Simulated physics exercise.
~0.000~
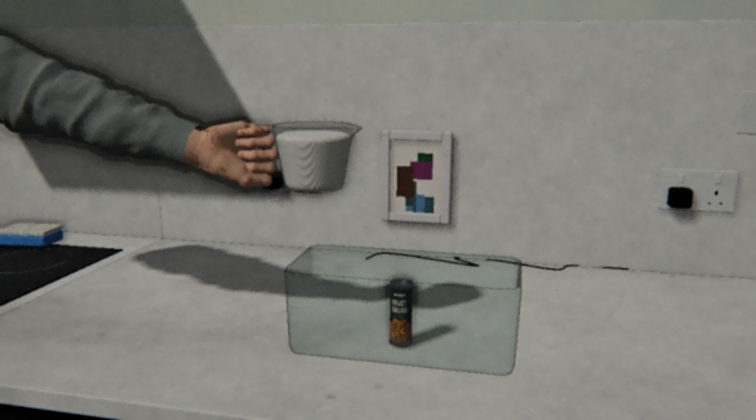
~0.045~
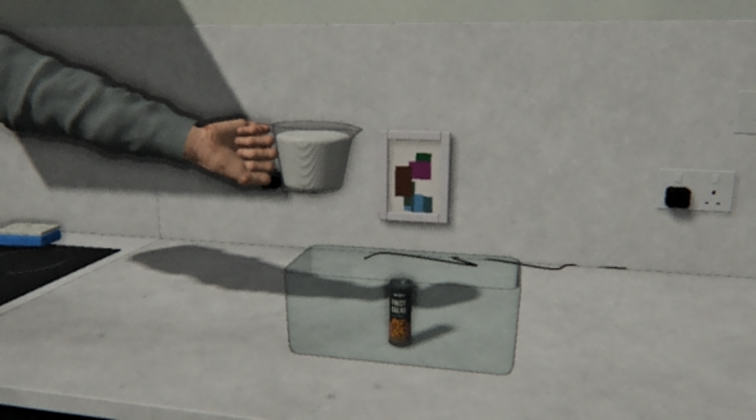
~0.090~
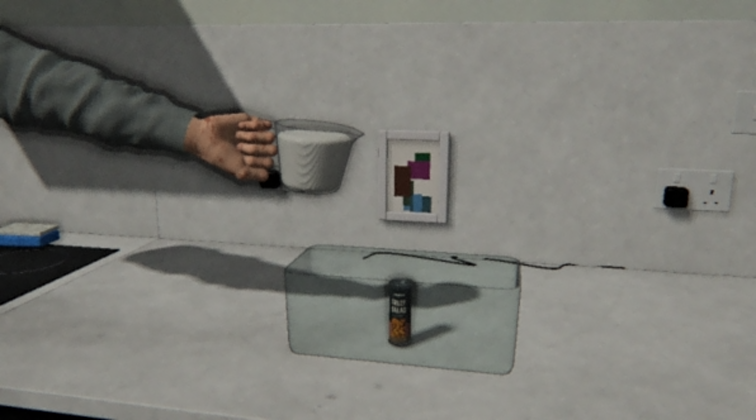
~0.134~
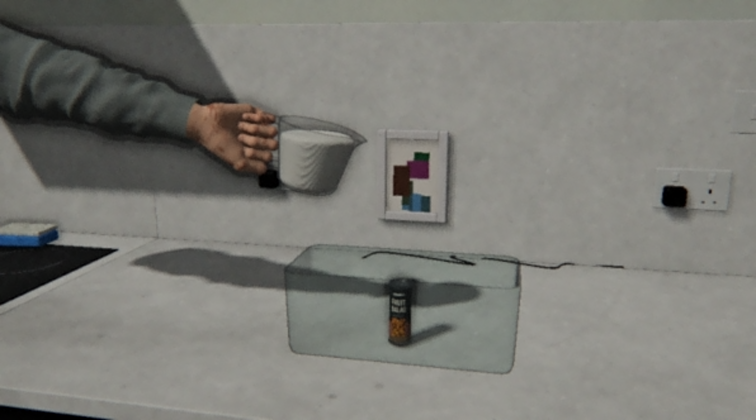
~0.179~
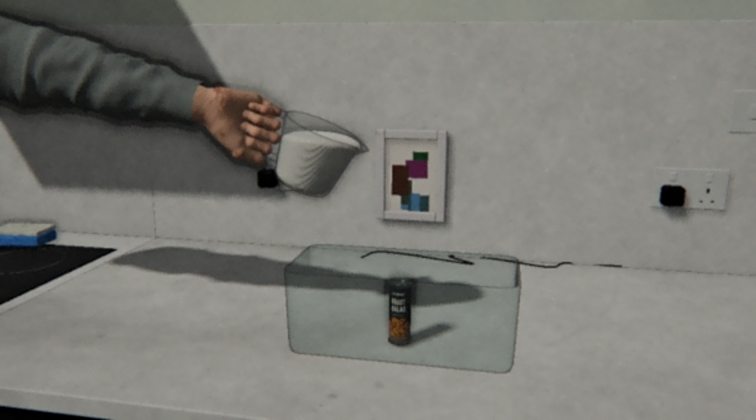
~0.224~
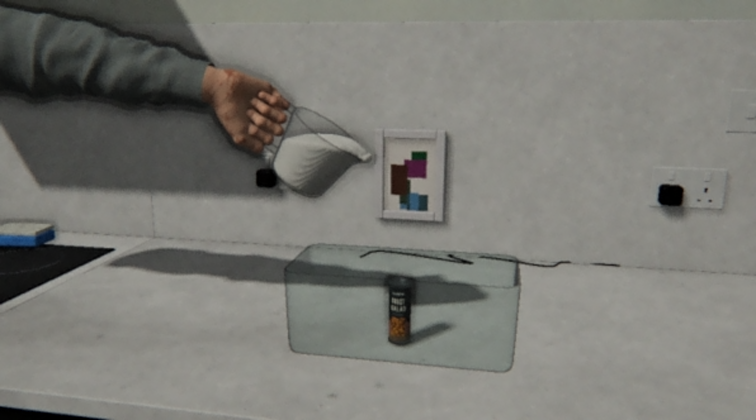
A pale kitchen worktop against a light grey splashback is seen from the front and slightly above, the camera nearly still. A grey-sleeved arm from the left holds a clear jug of white milk above a transparent basin containing a black-and-orange tin, with a colourful framed picture behind and a socket at right. The hand tilts the jug rightwards, slowly then faster, and the milk shifts to its lip.
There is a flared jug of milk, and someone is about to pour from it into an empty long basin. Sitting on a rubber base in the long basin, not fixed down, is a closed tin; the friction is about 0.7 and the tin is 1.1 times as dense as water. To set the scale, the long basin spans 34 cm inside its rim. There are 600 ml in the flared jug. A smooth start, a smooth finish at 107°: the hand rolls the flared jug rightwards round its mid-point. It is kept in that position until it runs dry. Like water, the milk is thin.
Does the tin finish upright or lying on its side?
It finishes lying on its side.
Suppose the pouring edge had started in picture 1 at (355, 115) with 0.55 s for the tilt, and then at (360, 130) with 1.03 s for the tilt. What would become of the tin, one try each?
Try 1: Tipped over; try 2: Still standing.
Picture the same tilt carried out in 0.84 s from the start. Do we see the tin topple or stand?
Outcome - the tin comes down.
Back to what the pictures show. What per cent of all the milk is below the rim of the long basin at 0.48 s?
Around 30 percent.
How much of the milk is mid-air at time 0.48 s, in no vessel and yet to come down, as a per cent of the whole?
About 36 per cent.
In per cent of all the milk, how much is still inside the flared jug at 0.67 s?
I'd estimate some 3 per cent.
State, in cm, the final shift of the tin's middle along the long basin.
Net tin displacement: Roughly 8.5 cm.
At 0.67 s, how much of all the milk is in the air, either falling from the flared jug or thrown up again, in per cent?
7 in a hundred, give or take.
By 0.48 s the tilt is 99° and 33 per cent is still to pour; the tin stands where it began.
By 0.67 s the tilt is 107° and 3 per cent is still to pour; the tin stands 2 cm from where it began.
By 0.87 s the tilt is 107° and 0 per cent is still to pour; the tin lies on its side.
By 1.08 s the tilt is 107° and 0 per cent is still to pour; the tin lies on its side.
At rest the tin lies on its side.
